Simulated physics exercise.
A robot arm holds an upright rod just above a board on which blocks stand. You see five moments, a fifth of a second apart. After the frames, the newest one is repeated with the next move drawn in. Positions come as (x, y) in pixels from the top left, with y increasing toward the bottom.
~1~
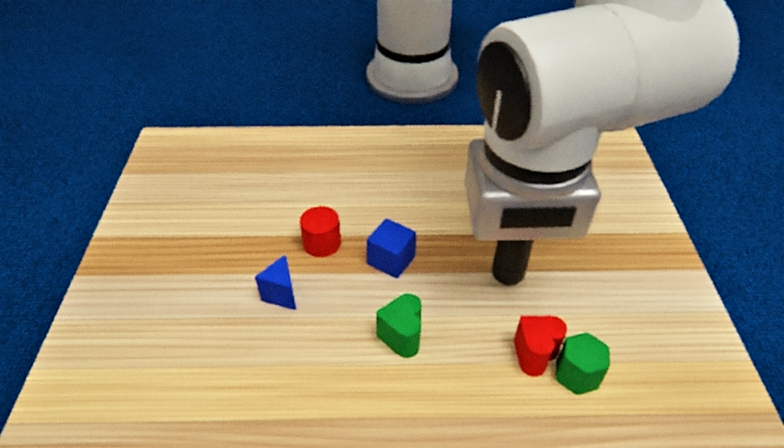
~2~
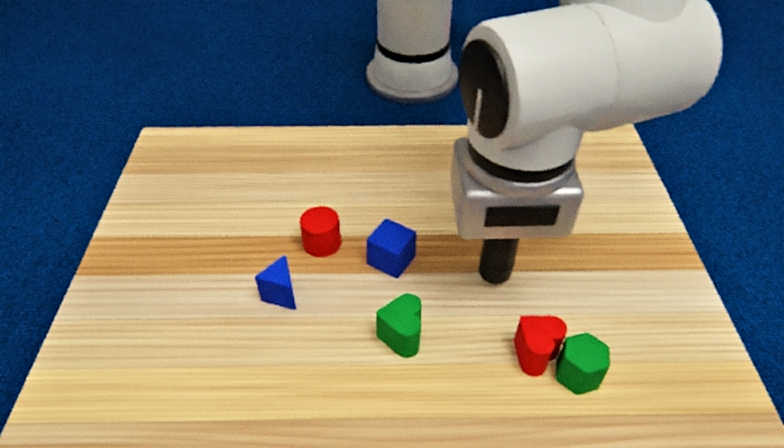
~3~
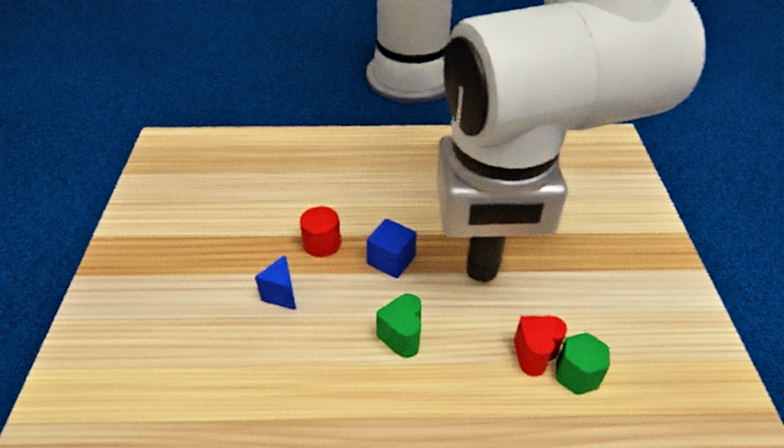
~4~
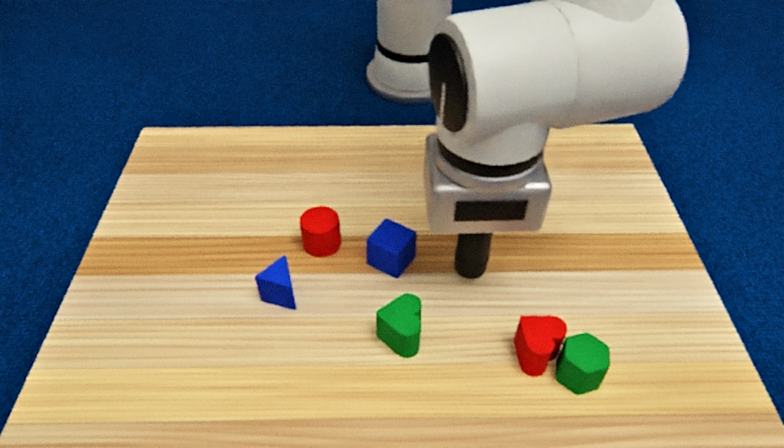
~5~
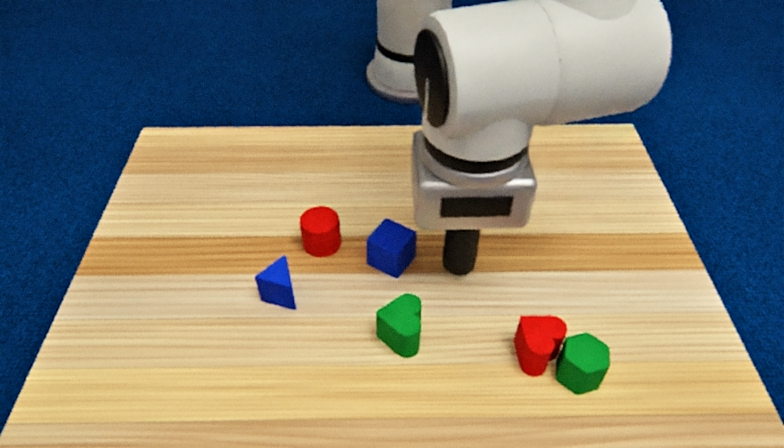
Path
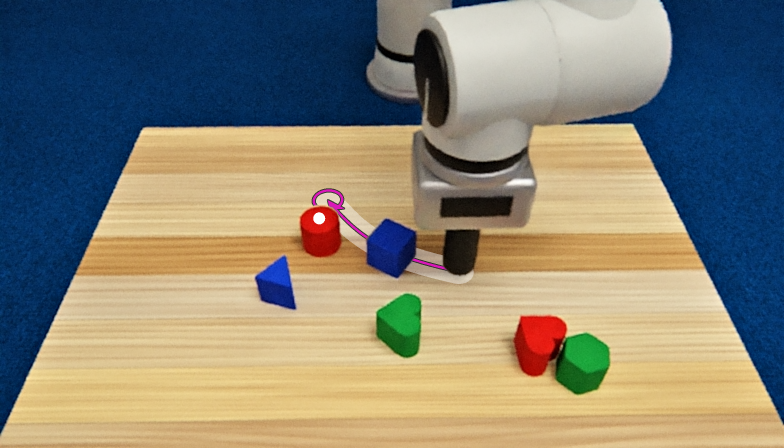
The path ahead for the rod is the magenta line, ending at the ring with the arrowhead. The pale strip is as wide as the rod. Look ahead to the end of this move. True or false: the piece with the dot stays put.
The statement is false.
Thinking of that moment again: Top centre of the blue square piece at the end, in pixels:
It sits at (337, 228).
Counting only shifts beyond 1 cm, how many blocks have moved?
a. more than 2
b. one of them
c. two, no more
I choose c.
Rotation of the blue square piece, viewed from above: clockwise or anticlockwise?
Top view: Counterclockwise.
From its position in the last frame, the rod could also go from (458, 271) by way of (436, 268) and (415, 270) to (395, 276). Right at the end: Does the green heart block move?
No, it doesn't check out.
The line goes from (458, 271) via (402, 256) and (358, 231), ending at (328, 200); the dot is on the red round block.
What follows on the original path. One third of the way, rod at (401, 248); blue square piece at (366, 232), turned 30° anticlockwise.
Two thirds of the way, rod at (357, 224); red round block at (299, 218); blue square piece at (337, 228), turned 80° anticlockwise.
At the end, rod at (327, 193); red round block at (299, 218); blue square piece at (337, 228), turned 80° anticlockwise; green heart block unmoved.
